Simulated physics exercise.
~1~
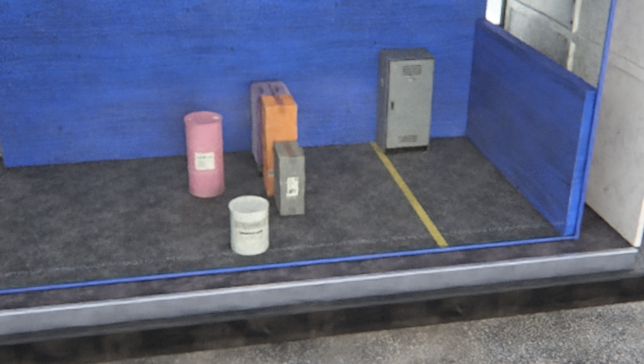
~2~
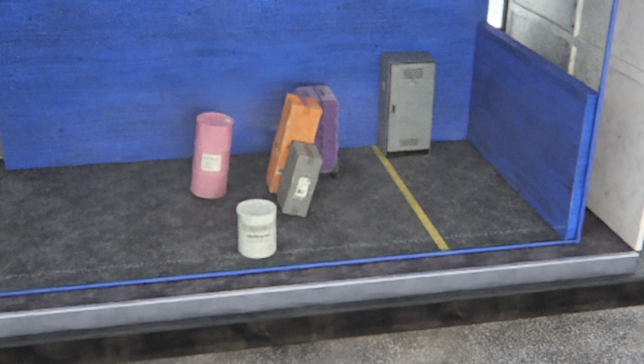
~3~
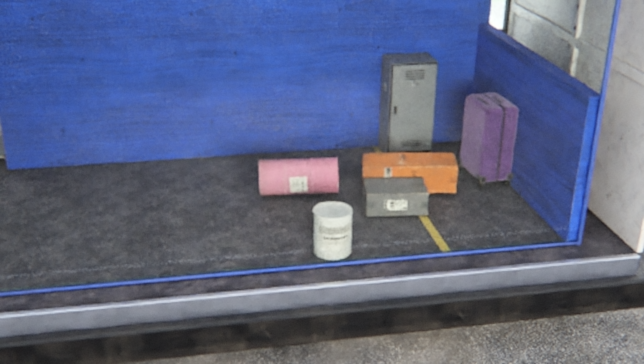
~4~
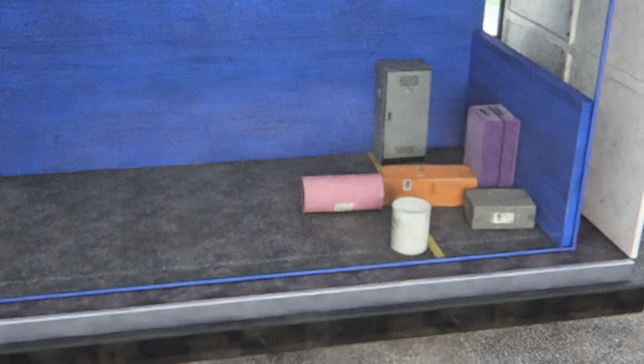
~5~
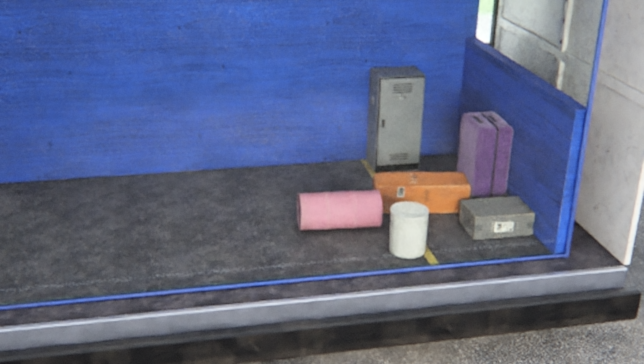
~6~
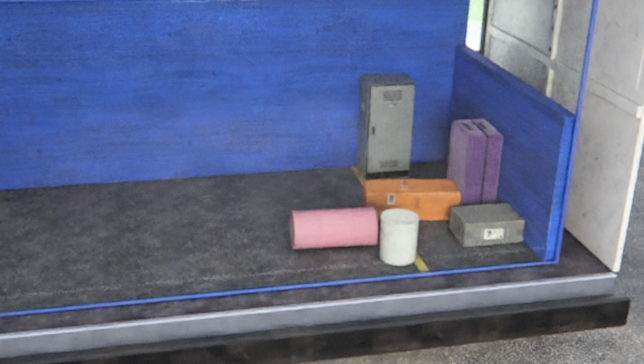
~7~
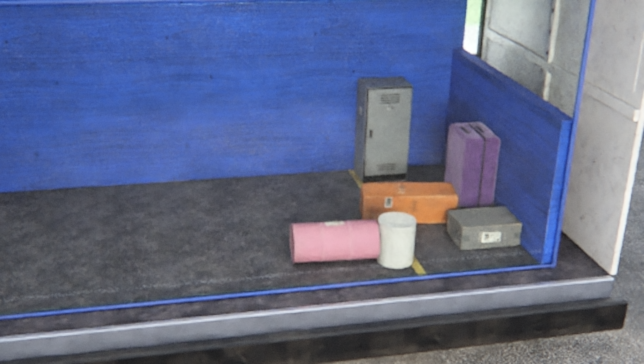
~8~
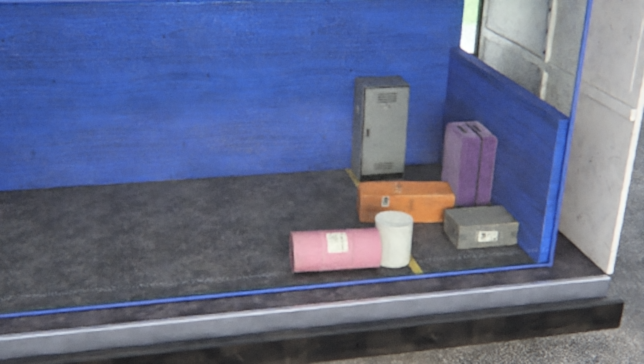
At the start, a pink drum, a white bucket, an orange tall box, a grey pack and a purple wheeled case stand on a dark floor between blue walls, left of a yellow line and a grey locker. The box, pack and drum tilt to the right as the case begins to move. The case travels across the line to the right wall, while the other three topple onto their sides and the bucket slides right, upright. The pack continues right, past the line. Finally, the box lies across the line, and the bucket rests just short of it beside the drum.
